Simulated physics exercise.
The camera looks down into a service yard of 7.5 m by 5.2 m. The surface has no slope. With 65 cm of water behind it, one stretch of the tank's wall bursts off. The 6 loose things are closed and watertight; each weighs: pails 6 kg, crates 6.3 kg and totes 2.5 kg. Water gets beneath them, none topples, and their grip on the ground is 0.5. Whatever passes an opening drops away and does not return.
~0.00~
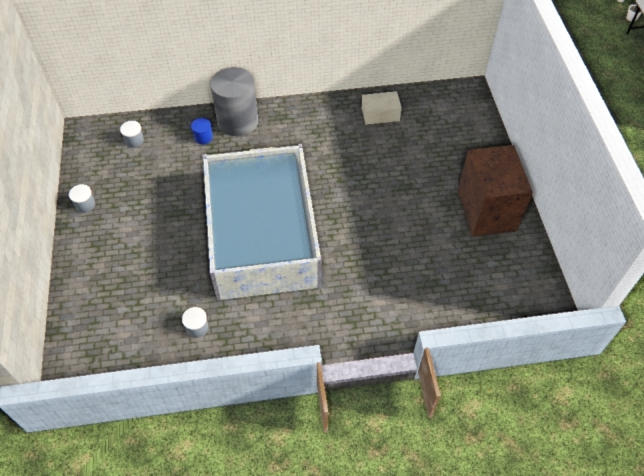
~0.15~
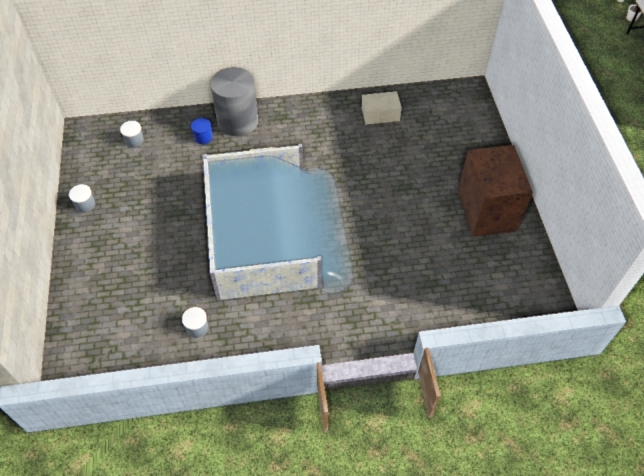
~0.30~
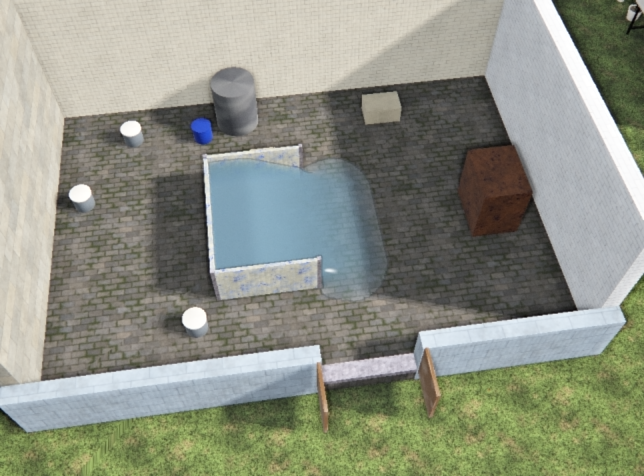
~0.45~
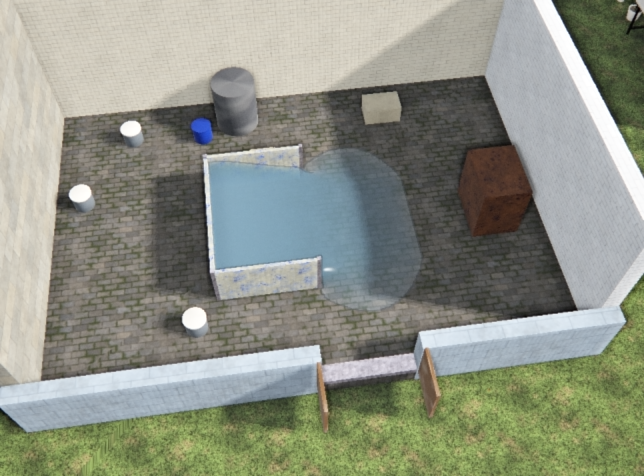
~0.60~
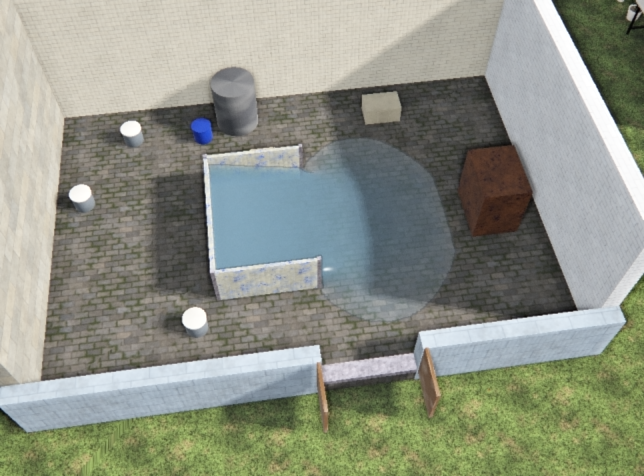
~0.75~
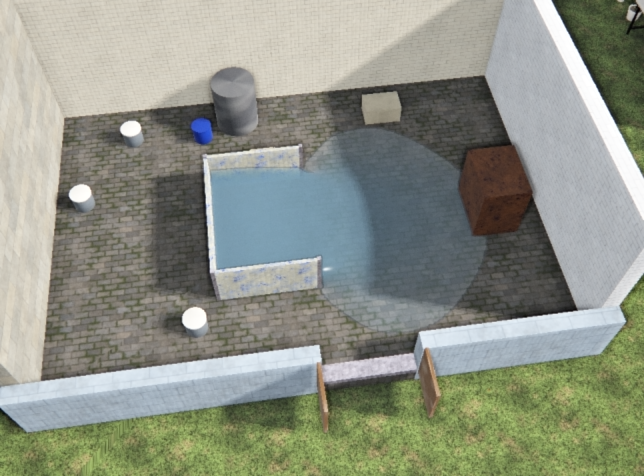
Water spreading rightward across a paved walled yard from a tank's open right side, while the surrounding containers and boxes stay still.
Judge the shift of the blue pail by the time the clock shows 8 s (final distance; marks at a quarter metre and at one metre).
The blue pail stays put.
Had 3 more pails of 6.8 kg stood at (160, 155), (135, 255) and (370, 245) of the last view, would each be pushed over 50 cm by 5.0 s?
In turn: Under, under, over.
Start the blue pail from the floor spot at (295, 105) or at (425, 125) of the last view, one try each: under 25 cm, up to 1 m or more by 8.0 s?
In turn: It travels far; it travels far.
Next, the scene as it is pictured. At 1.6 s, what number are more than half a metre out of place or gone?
0 of them.
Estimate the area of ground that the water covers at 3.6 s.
About 20 m2.
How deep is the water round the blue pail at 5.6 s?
Roughly 1 cm.
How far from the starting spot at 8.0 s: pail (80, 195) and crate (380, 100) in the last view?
In that order: 0 cm, 500 cm.
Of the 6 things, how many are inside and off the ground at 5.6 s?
2 of them.
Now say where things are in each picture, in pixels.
The first picture shows the blue pail at (201, 125), on the bottom; 2.9 m2 under water; 0 of 6 have shifted.
The second picture shows the blue pail at (201, 125), on the bottom; 4.0 m2 under water; 0 of 6 have shifted.
The third picture shows the blue pail at (201, 125), on the bottom; 5.4 m2 under water; 0 of 6 have shifted.
The fourth picture shows the blue pail at (201, 125), on the bottom; 7.0 m2 under water; 0 of 6 have shifted.
The fifth picture shows the blue pail at (201, 125), on the bottom; water covers 8.9 m2; 0 of 6 have shifted.
The sixth picture shows the blue pail at (201, 125), on the bottom; 10.9 m2 under water; 0 of 6 have shifted.
After 1.6 s the blue pail is near (201, 125), 0.0 m from its start, aground; 0 of 6 are out; 0 afloat.
After 3.6 s the blue pail is near (201, 125), 0.0 m from its start, aground; 0 of 6 are out; 1 afloat.
After 5.6 s the blue pail is near (201, 125), 0.0 m from its start, aground; 0 of 6 are out; 2 afloat.
After 8.0 s the blue pail is near (201, 125), 0.0 m from its start, aground; 0 of 6 are out; 2 afloat.
